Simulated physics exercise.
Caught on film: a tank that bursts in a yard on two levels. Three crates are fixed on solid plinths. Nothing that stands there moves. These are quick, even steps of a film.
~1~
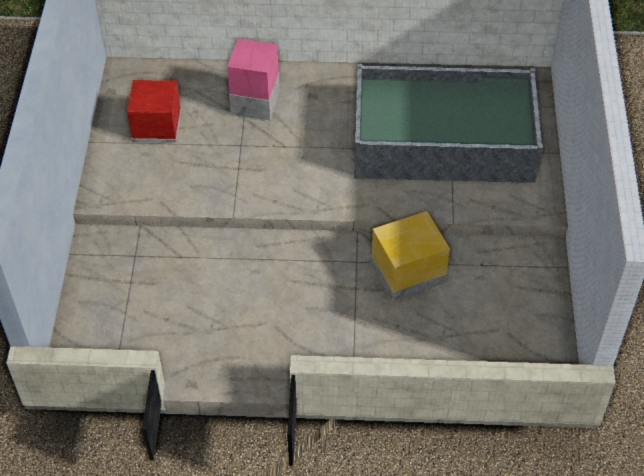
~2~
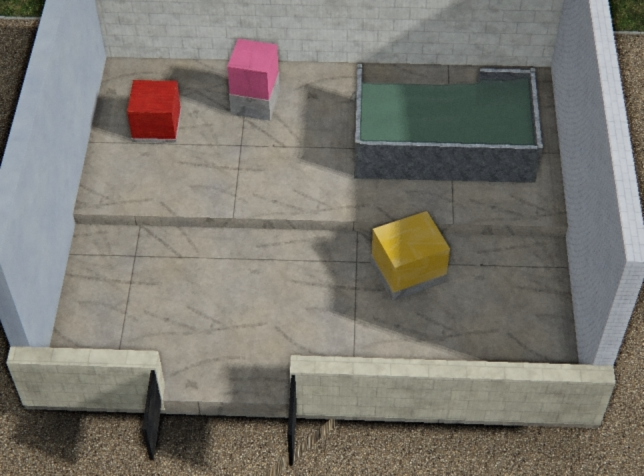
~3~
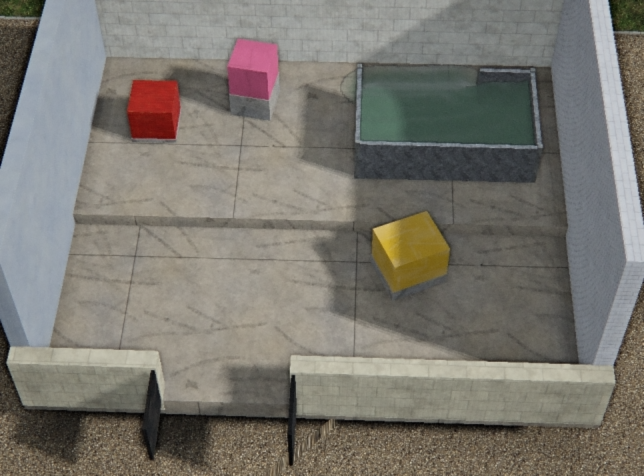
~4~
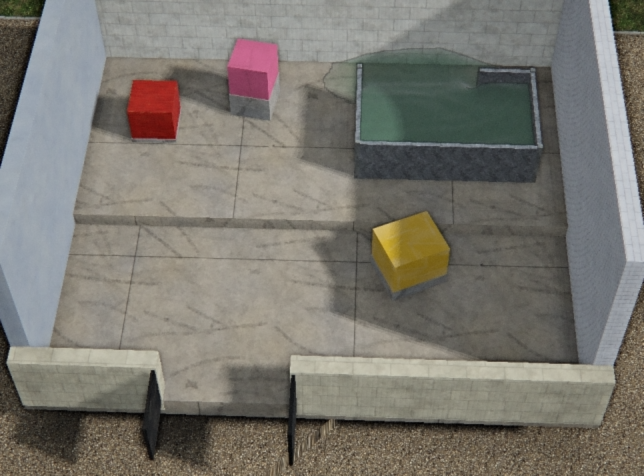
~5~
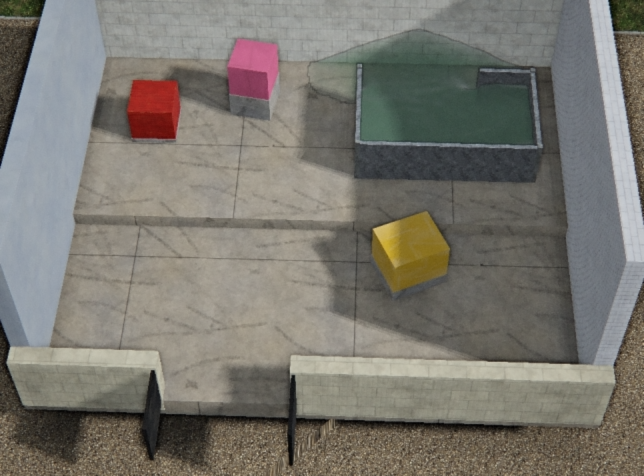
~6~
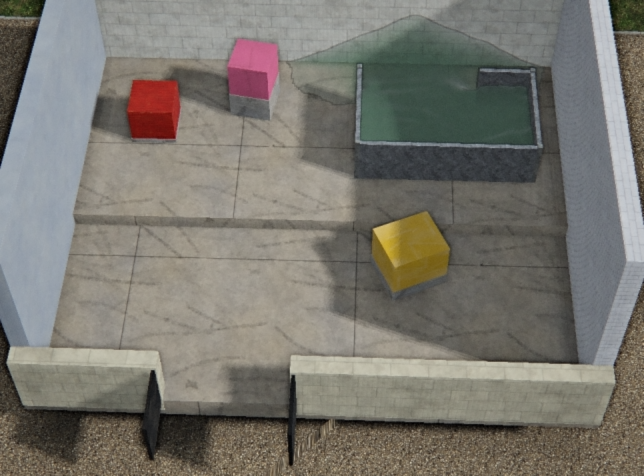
The video shows a walled yard with red, pink and yellow blocks and an open tank of greenish water; a gap appears in the tank's far side, and water pours out, spreading along the back wall and leftward toward the pink block.
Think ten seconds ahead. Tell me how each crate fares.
One by one: The red crate is soaked; the pink crate keeps dry; the yellow crate keeps dry.
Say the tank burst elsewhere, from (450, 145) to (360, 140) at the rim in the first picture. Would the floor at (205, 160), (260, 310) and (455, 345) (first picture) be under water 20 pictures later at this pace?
In turn: Clear, flooded, flooded.
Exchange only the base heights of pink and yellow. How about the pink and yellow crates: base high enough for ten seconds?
My reading: Pink crate takes water, yellow crate remains dry.
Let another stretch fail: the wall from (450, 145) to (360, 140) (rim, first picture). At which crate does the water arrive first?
It is the yellow one.
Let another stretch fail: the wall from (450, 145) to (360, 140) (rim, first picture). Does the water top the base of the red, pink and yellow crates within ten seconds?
Then: The red one escapes it; the pink one is safe; the yellow one ends up wet.
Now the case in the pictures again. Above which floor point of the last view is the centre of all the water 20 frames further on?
At about (377, 129).
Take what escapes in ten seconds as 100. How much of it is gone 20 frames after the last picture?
About 0 per cent.
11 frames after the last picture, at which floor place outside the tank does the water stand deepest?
Near (108, 57).
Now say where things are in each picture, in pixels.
The first frame shows still water in the open tank at (447, 110).
In the second frame, water pours out on the open tank's far side and has run to a hidden place.
In the third frame, the front is at (351, 79), out from the gap on the open tank's far side.
In the fourth frame, water pours out on the open tank's far side and has run to (339, 62).
In the fifth frame, the front is at (316, 62), out from the gap on the open tank's far side.
In the sixth frame, the front is at (292, 61), out from the gap on the open tank's far side.
A moment on, water covers 15 % of the floor; the red crate not reached, the pink crate water round its plinth, the yellow crate not reached.
Next, water covers 30 % of the floor; the red crate water round its plinth, the pink crate water round its plinth, the yellow crate not reached.
Then, water covers 55 % of the floor; the red crate water round its plinth, the pink crate water round its plinth, the yellow crate water round its plinth.
Later, water covers 85 % of the floor; the red crate water round its plinth, the pink crate water round its plinth, the yellow crate water round its plinth.
In the end, water covers 90 % of the floor; the red crate was topped, the pink crate stayed above the water, the yellow crate stayed above the water.
